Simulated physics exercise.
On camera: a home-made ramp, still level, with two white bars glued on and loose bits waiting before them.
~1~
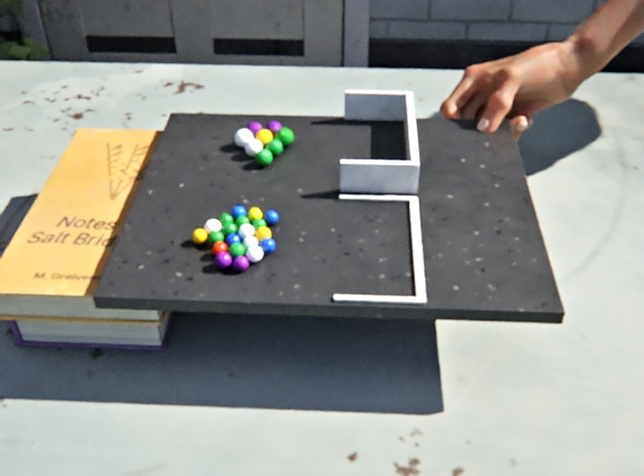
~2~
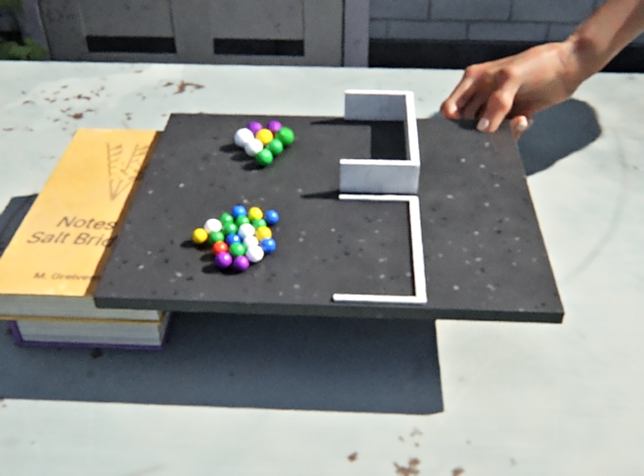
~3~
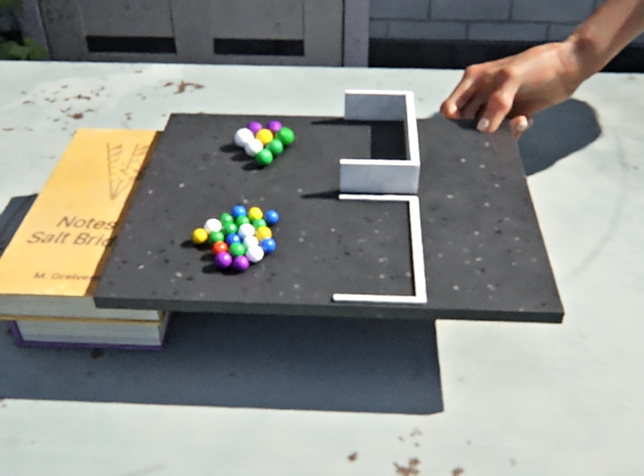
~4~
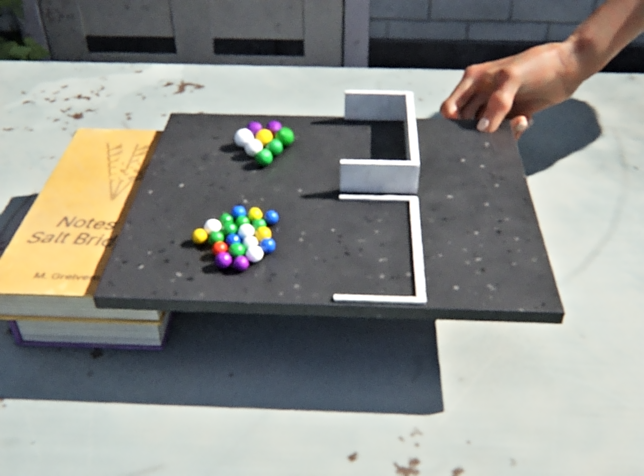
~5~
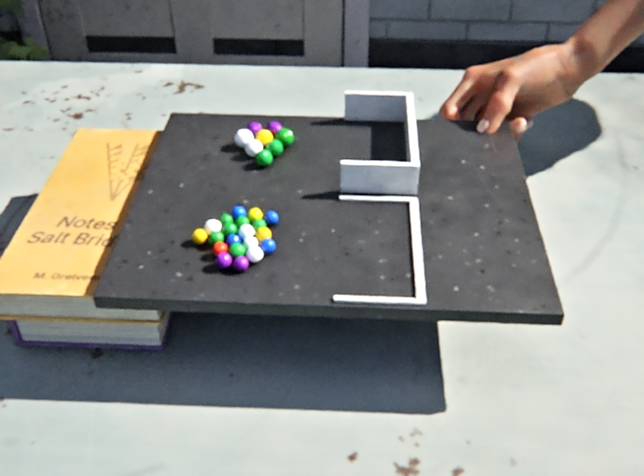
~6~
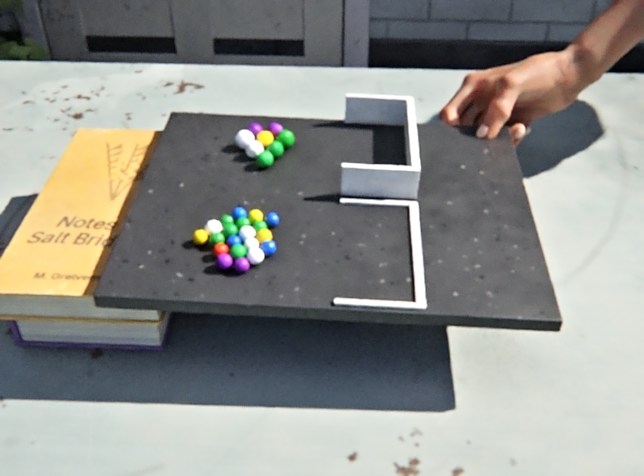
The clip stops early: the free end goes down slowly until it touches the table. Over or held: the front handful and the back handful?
The front handful jumps the barrier and the back handful piles up behind the barrier.
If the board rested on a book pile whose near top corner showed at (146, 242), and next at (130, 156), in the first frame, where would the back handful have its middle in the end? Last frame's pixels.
Around (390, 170) in the first try, (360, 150) in the second.
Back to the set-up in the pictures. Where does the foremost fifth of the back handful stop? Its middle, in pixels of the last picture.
Roughly at (395, 169).
Then, 0.25 s after the last picture, board sloping at 6°; front handful where it was; back handful on its way down.
Then, 0.57 s after the last picture, board sloping at 12°; front handful on its way down; back handful on its way down.
Then, 0.92 s after the last picture, board resting at 14°; front handful about two thirds past its bar; back handful has reached its bar.
By the end, board resting at 14°; front handful about two thirds past its bar; back handful gathered behind its bar.
